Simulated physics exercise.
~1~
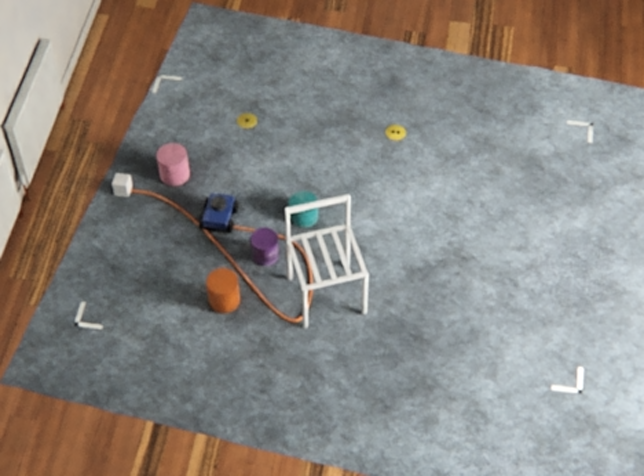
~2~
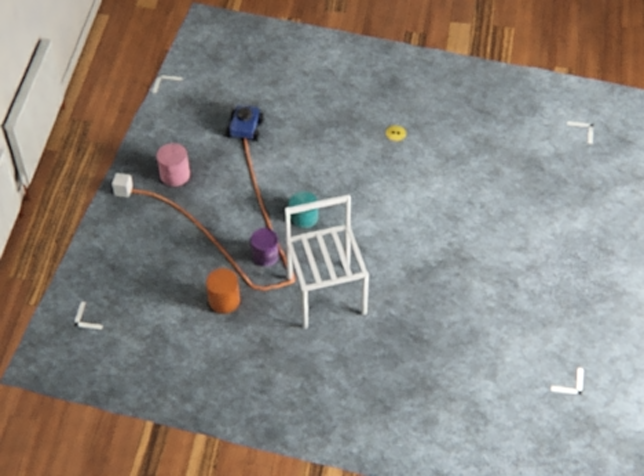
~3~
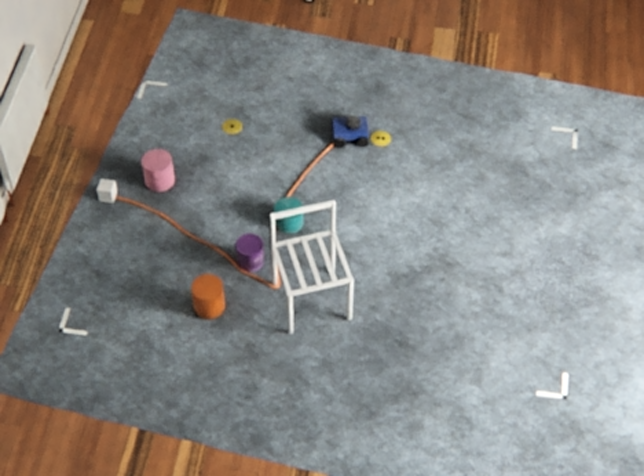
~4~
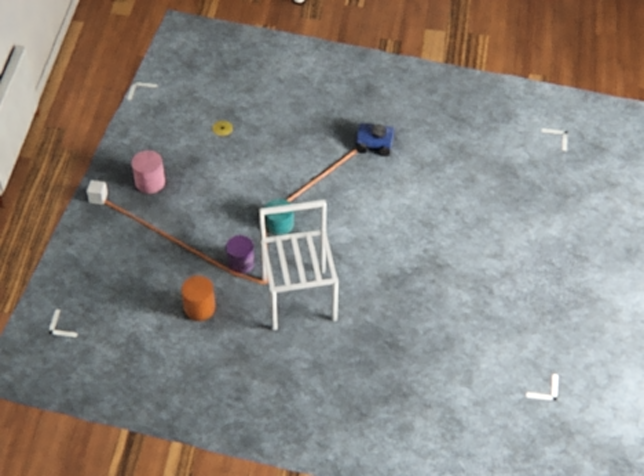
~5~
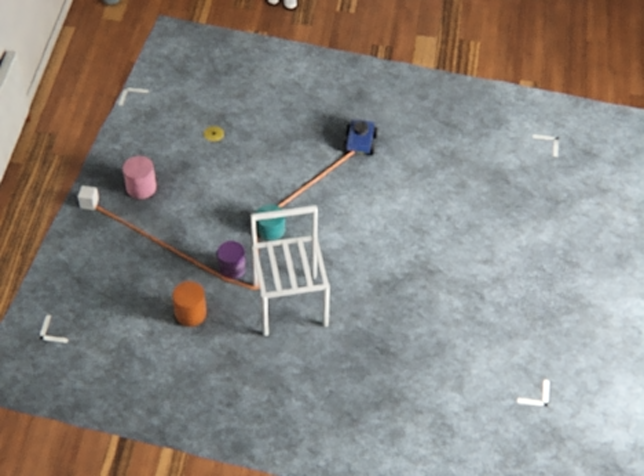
On a living-room floor, a small blue cart towing an orange lead drives up, then right, stopping with the lead taut around a still white chair.
